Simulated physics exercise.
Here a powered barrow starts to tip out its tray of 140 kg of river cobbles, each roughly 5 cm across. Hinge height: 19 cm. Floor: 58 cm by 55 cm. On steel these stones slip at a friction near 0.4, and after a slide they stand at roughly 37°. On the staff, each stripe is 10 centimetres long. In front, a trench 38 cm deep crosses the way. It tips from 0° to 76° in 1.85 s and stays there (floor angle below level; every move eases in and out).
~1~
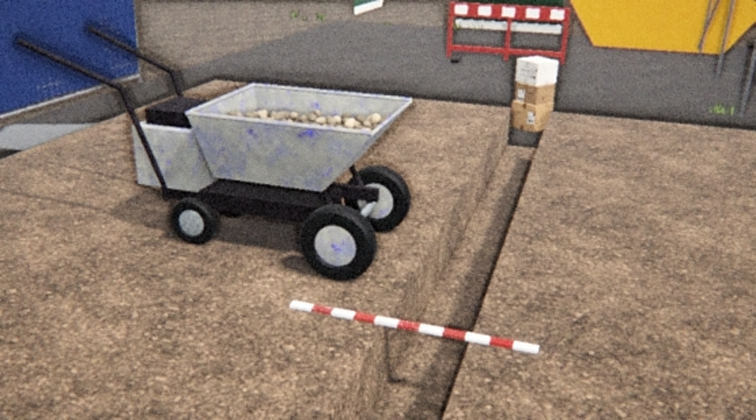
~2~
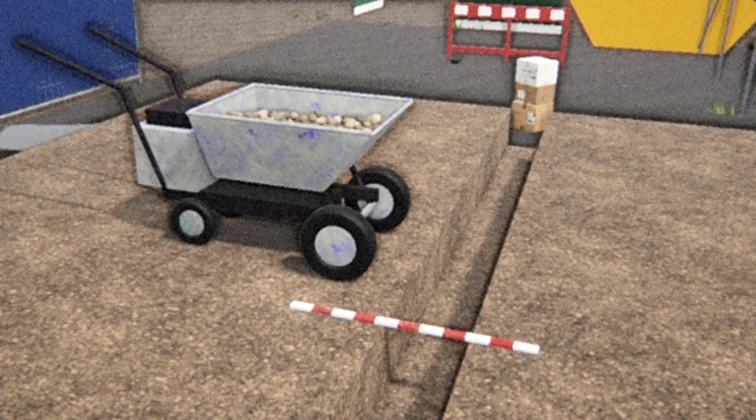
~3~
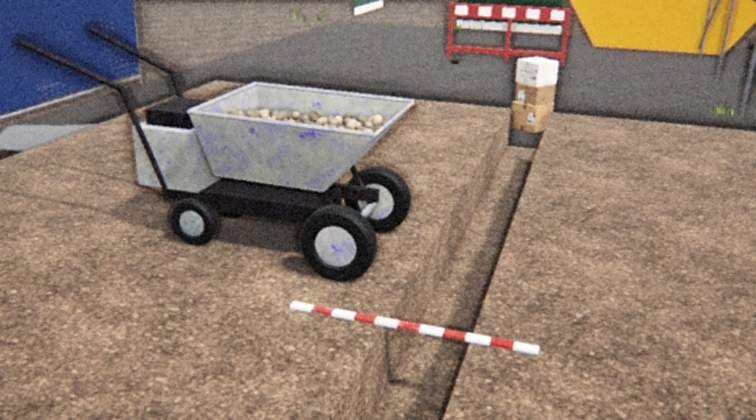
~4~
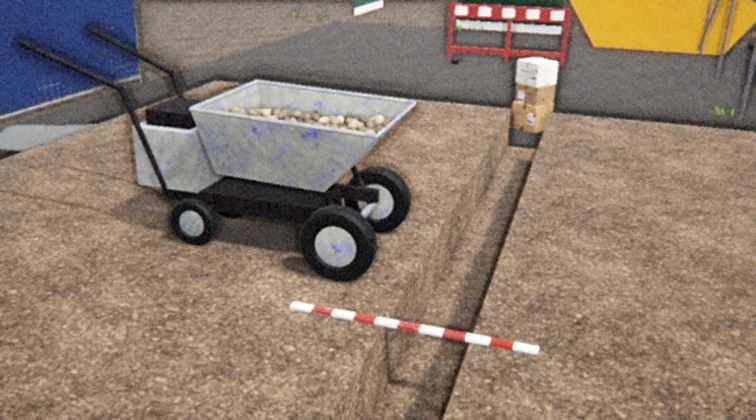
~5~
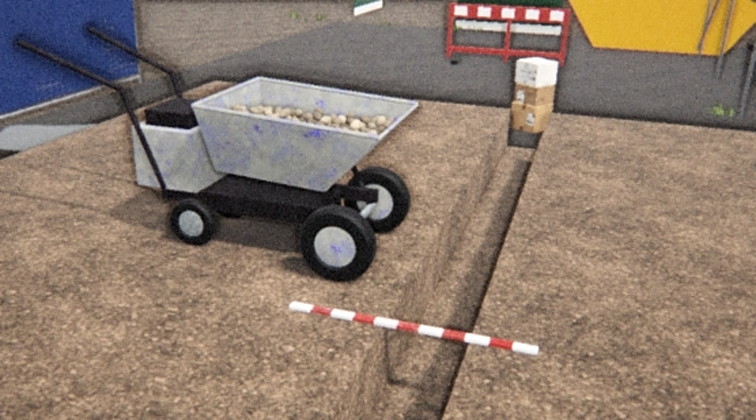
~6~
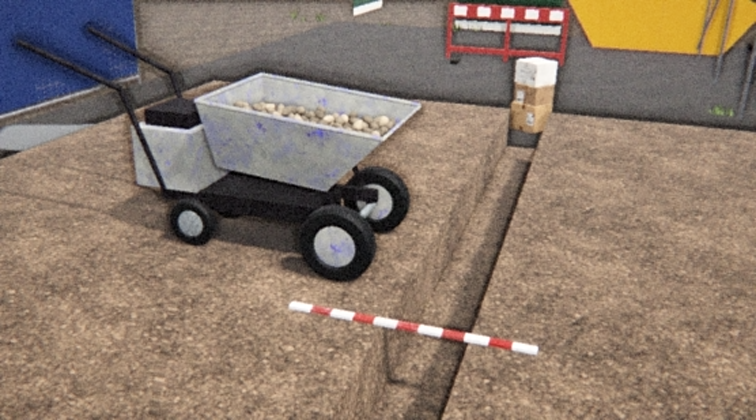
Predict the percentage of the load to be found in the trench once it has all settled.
Roughly 39 percent of the load ends up there.
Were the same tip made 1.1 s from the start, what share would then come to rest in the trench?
I'd put it at roughly 30 per cent.
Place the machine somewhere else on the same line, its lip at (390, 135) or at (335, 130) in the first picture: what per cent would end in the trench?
First place: Near 20%; second place: Near 85%.
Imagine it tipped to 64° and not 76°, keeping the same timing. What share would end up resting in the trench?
In that case some 50 per cent.
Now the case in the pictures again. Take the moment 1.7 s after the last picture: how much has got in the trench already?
I'd put it near 15 per cent.
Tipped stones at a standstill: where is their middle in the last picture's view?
Roughly (516, 274), I'd say.
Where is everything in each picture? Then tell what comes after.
In the first picture, lip at (372, 134), floor tilted 0°, highest stones at (326, 120).
In the second picture, the tray is at 0°, its lip at (372, 134); the top of the load is at (321, 119).
In the third picture, the tray is at 1°, its lip at (374, 135); the top of the load is at (315, 119).
In the fourth picture, lip at (376, 136), floor tilted 2°, highest stones at (317, 118).
In the fifth picture, lip at (379, 138), floor tilted 4°, highest stones at (290, 115).
In the sixth picture, lip at (382, 140), floor tilted 5°, highest stones at (287, 111).
Then, 1.1 s after the last picture the floor is at 64°, 100 % in the tray; the foremost stones are at (477, 229).
Then, 1.7 s after the last picture the floor is at 76°, 33 % in the tray, 17 % in the trench, 50 % past the trench; the foremost stones are at (618, 295).
Then, 2.0 s after the last picture the floor is at 76°, 8 % in the tray, 30 % in the trench, 62 % past the trench; the foremost stones are at (689, 297).
Then, 4.0 s after the last picture the floor is at 76°, 0 % in the tray, 39 % in the trench, 61 % past the trench; the foremost stones are at (718, 300).
